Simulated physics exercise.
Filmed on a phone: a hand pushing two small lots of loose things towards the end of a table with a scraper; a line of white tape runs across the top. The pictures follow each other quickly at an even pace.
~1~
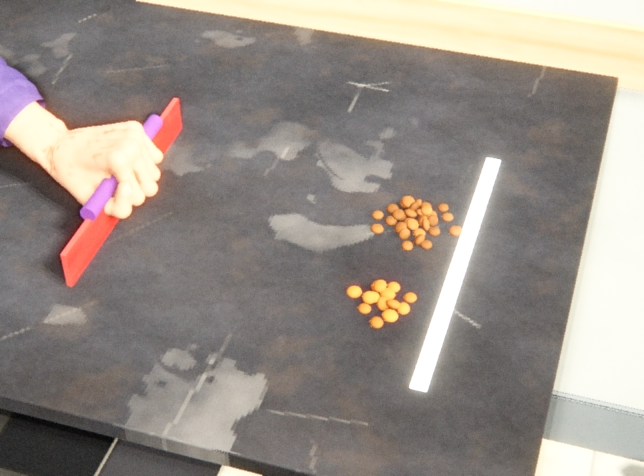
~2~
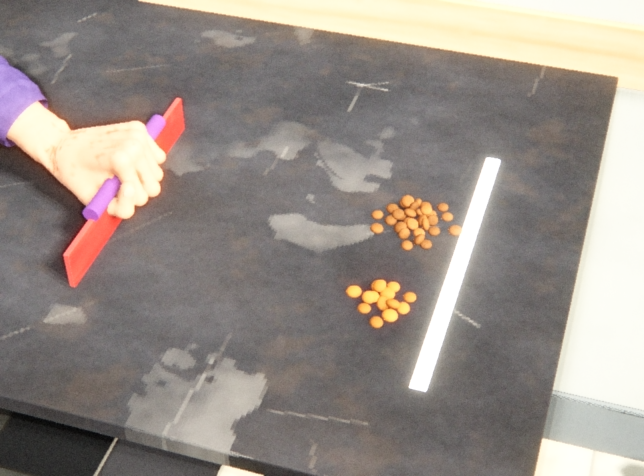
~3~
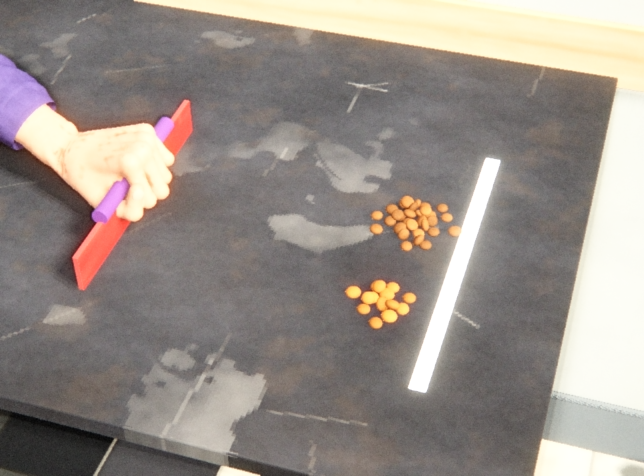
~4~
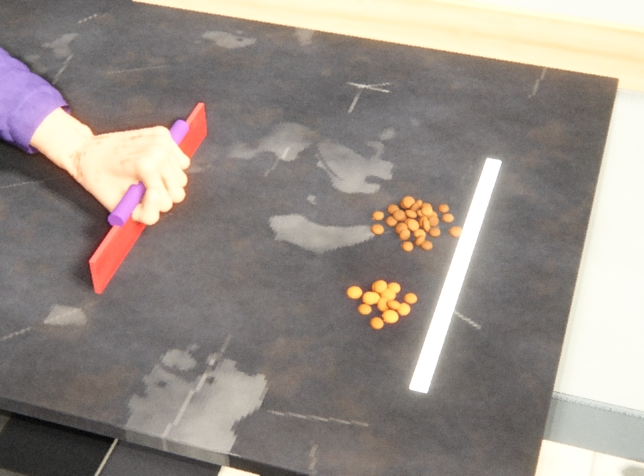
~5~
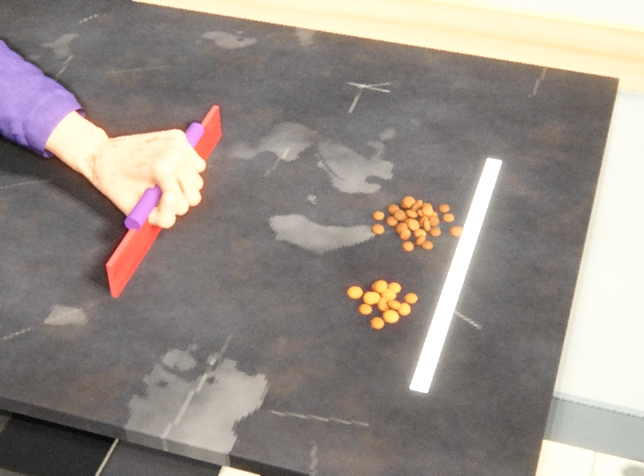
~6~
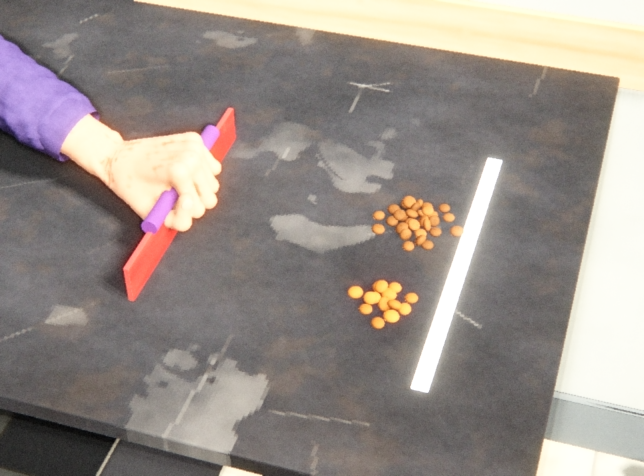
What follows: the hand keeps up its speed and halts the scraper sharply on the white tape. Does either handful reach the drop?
Nearer handful: It remains up there. Farther handful: It remains up there.
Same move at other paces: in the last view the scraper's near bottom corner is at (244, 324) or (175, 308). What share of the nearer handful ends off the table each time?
Near 30 % and 0 %.
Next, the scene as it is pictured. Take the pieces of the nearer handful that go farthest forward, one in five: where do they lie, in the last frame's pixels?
At about (493, 323).
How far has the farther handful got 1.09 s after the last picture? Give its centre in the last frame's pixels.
Near (502, 236).
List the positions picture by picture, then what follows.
Scraper near (75, 257), at rest; white tape near (491, 169), well back from the edge; edge at (574, 292); nearer handful near (383, 304), a few bits of cat kibble; farther handful near (422, 221), some bits of dog kibble, in the first frame.
Scraper near (78, 258); farther handful near (422, 220), in the second frame.
Scraper near (87, 260); nearer handful near (383, 304), in the third frame.
Scraper near (103, 264); farther handful near (422, 221), in the fourth frame.
Scraper near (120, 268); nearer handful near (384, 304), in the fifth frame.
Scraper near (136, 271); white tape near (492, 170); edge at (575, 292); nearer handful near (385, 304); farther handful near (423, 221), in the sixth frame.
Then, 0.53 s on from there, scraper still moving, near (327, 210); nearer handful all on the table, its front near (411, 298); farther handful all on the table, its front near (457, 231).
Then, 1.09 s on from there, scraper stopped at the white tape; nearer handful all on the table, its front near (500, 305); farther handful all on the table, its front near (532, 228).
Then, 1.37 s on from there, scraper stopped at the white tape; nearer handful all on the table, its front near (500, 305); farther handful all on the table, its front near (533, 228).
In the end, scraper stopped at the white tape; nearer handful all on the table, its front near (500, 305); farther handful all on the table, its front near (533, 228).
